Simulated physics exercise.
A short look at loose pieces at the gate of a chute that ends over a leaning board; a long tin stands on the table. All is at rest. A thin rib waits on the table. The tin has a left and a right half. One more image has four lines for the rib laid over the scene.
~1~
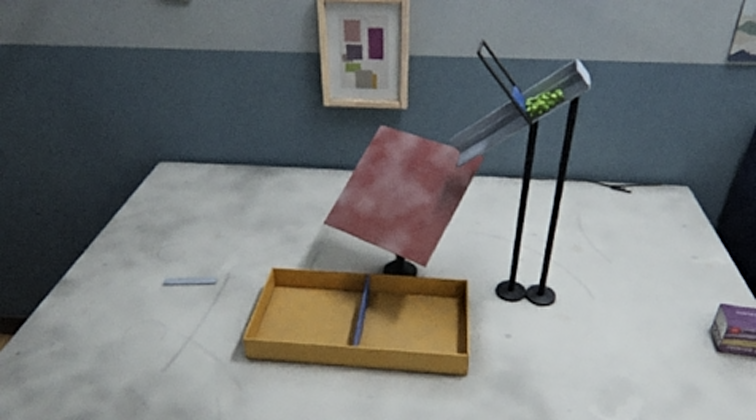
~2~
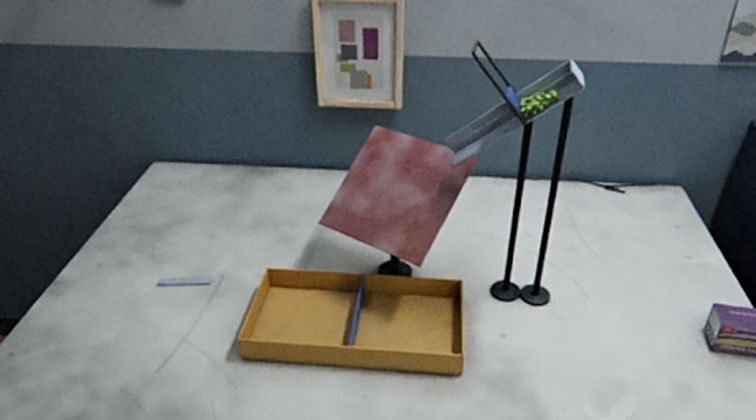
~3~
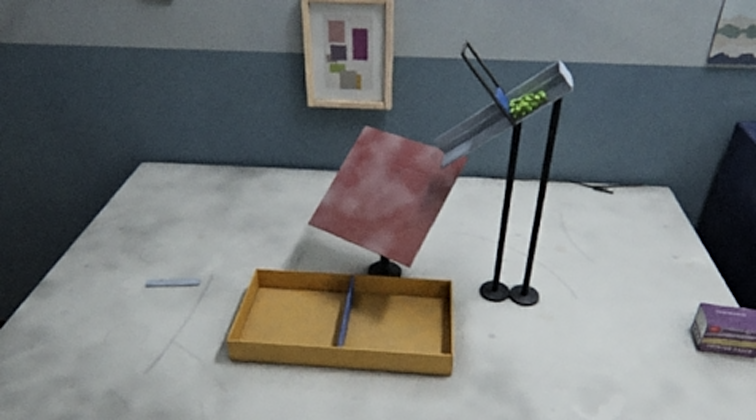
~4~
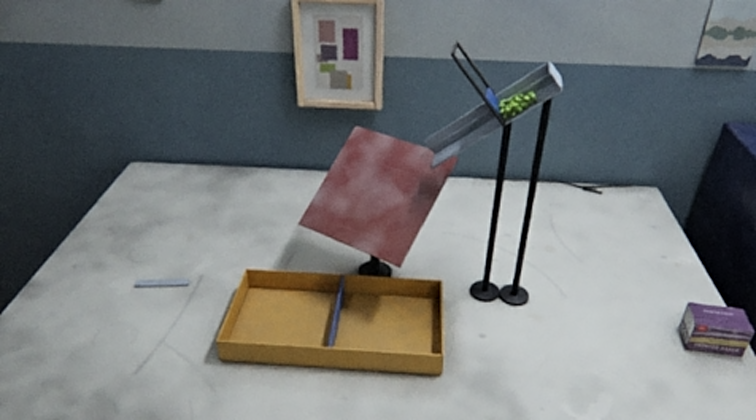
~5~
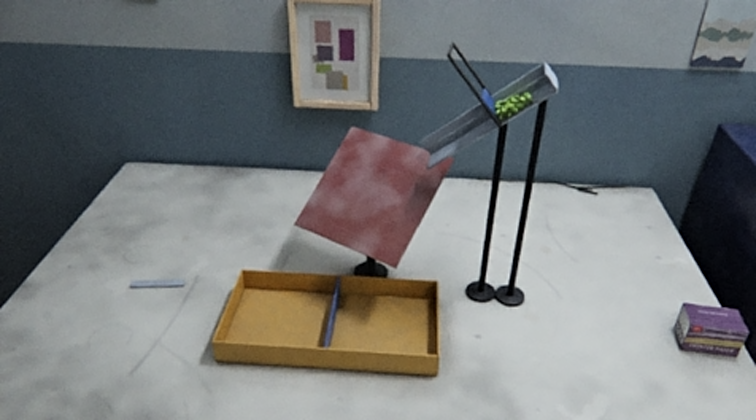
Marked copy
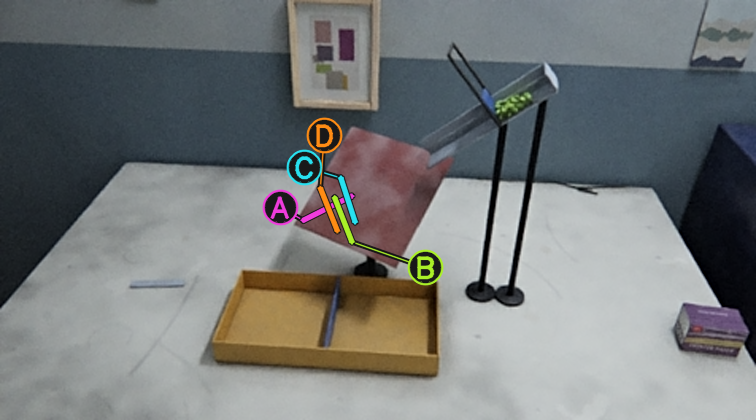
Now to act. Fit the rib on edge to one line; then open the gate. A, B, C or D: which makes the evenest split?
Line C.
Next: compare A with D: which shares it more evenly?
That would be D.
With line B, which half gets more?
More lands on the right.
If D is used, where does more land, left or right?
More lands on the left.
On the marked copy, line A from (351, 196) to (303, 220); line B from (334, 197) to (351, 241); line C from (340, 177) to (355, 222); line D from (320, 188) to (337, 230).
Choosing A, of what is caught, all but a few in the left half, only a few in the right.
Choosing B, of what is caught, a small share in the left half, all but a few in the right.
Choosing C, of what is caught, close to a third in the left half, close to two thirds in the right.
Choosing D, of what is caught, the bulk in the left half, close to a quarter in the right.
